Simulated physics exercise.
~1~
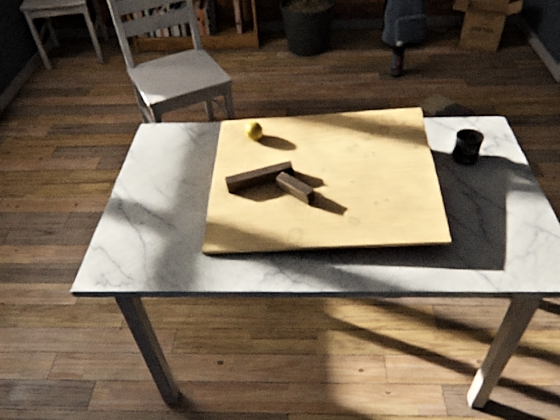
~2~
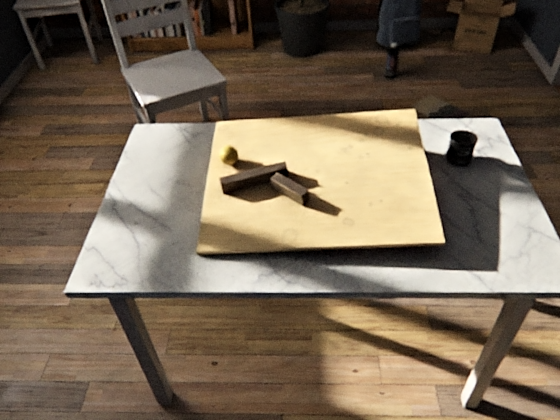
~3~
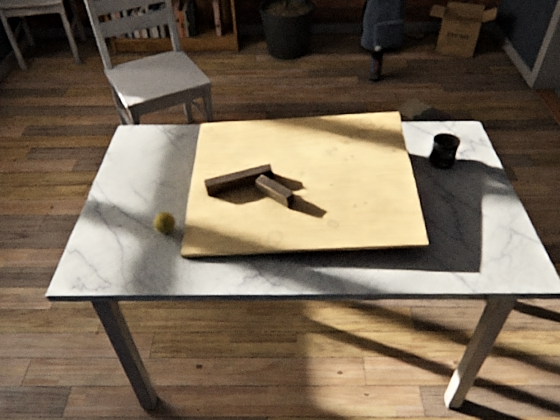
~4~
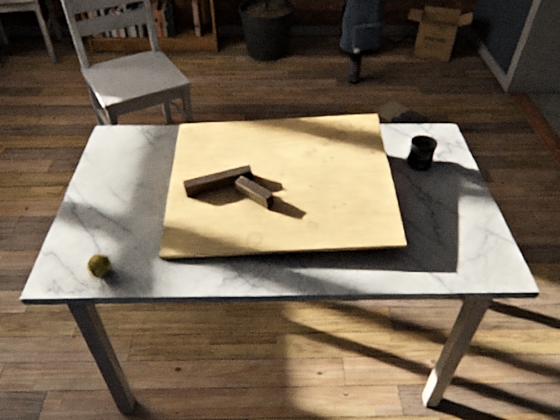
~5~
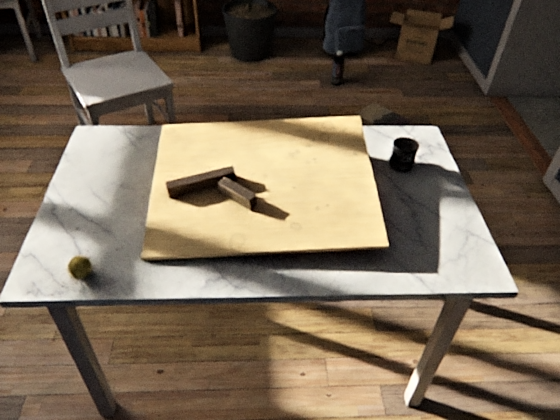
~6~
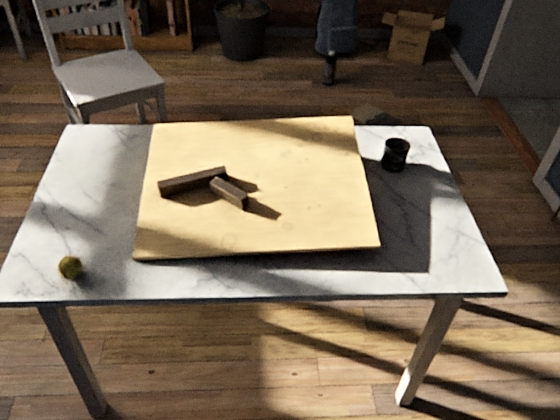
A yellow lemon rolled across a tilted wooden board on a marble-topped table, passing a pair of dark blocks, and went off the left edge. It came to rest on the tabletop near the front left corner, while the blocks and black tin stayed put.
